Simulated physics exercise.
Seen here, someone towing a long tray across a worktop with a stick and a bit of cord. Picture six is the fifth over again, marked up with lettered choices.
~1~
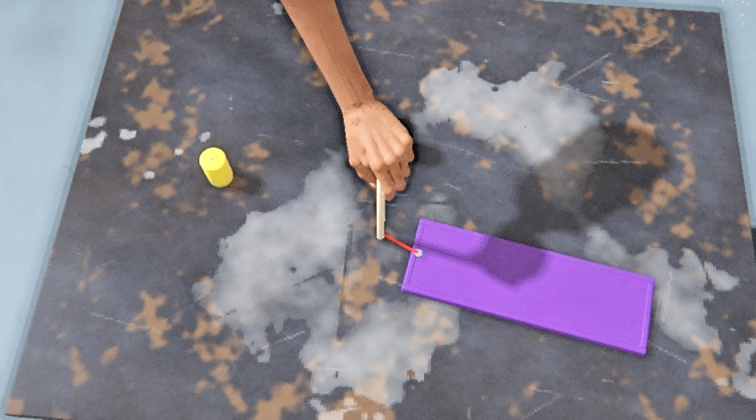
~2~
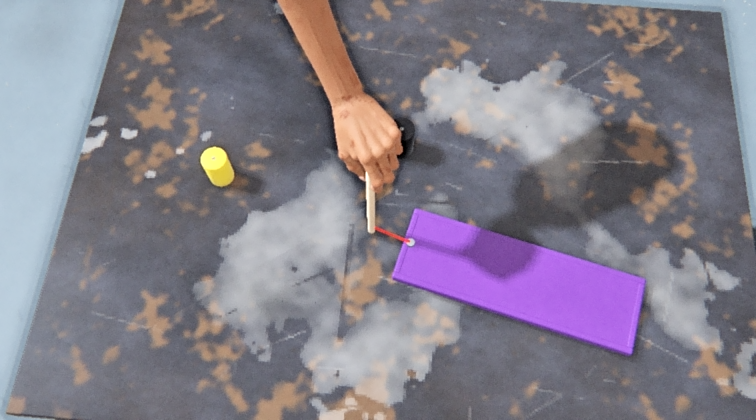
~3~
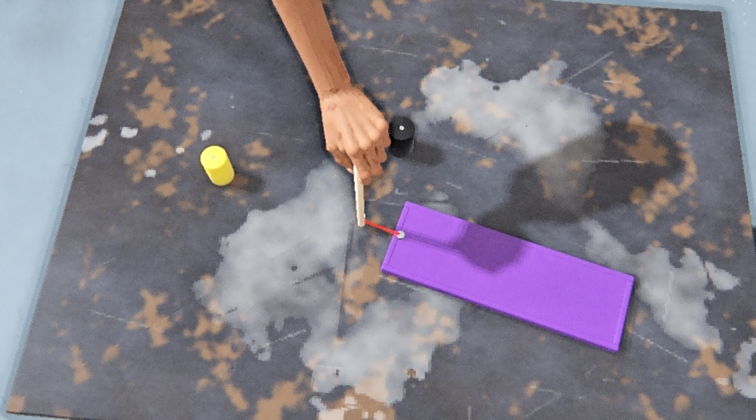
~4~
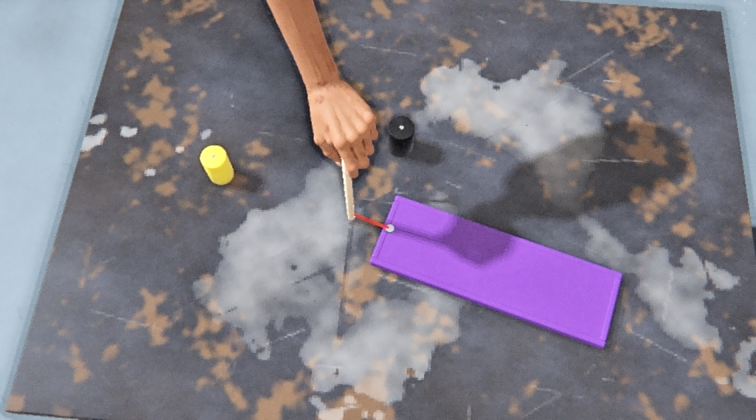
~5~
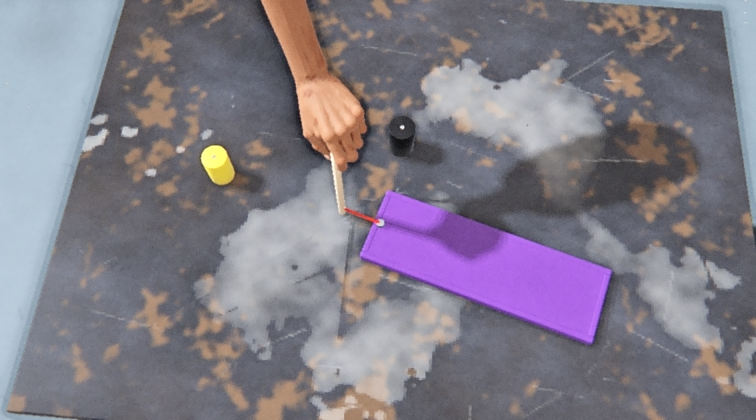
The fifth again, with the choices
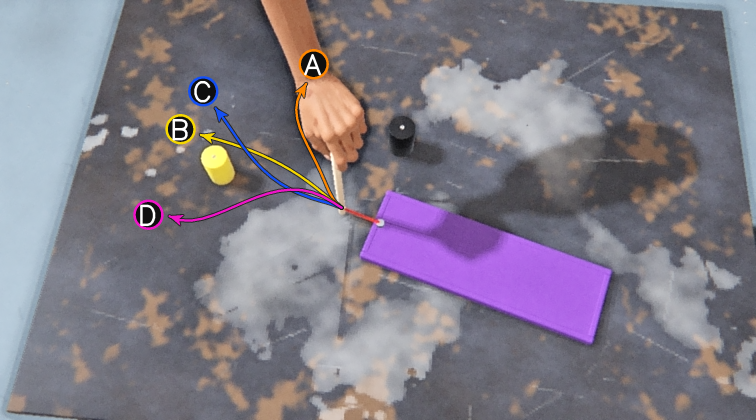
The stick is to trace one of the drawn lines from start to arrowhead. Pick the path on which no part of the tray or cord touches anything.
Path D.
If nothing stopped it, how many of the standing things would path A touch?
It touches one.
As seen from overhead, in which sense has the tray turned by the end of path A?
It turns clockwise.
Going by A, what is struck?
The black candle.
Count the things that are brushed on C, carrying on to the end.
In all, one.
On the copy, A from (342, 208) via (308, 145) to (306, 84); B from (342, 208) via (271, 159) to (201, 135); C from (342, 208) via (264, 170) to (216, 108); D from (342, 208) via (257, 197) to (169, 216).
On D. First, foot of the stick (282, 192), middle of the tray (424, 239).
Then, foot of the stick (220, 214), middle of the tray (370, 233).
Finally, foot of the stick (168, 216), middle of the tray (319, 230); nothing has been touched.
By contrast, A meets the black candle; B meets the yellow candle; C meets the yellow candle.
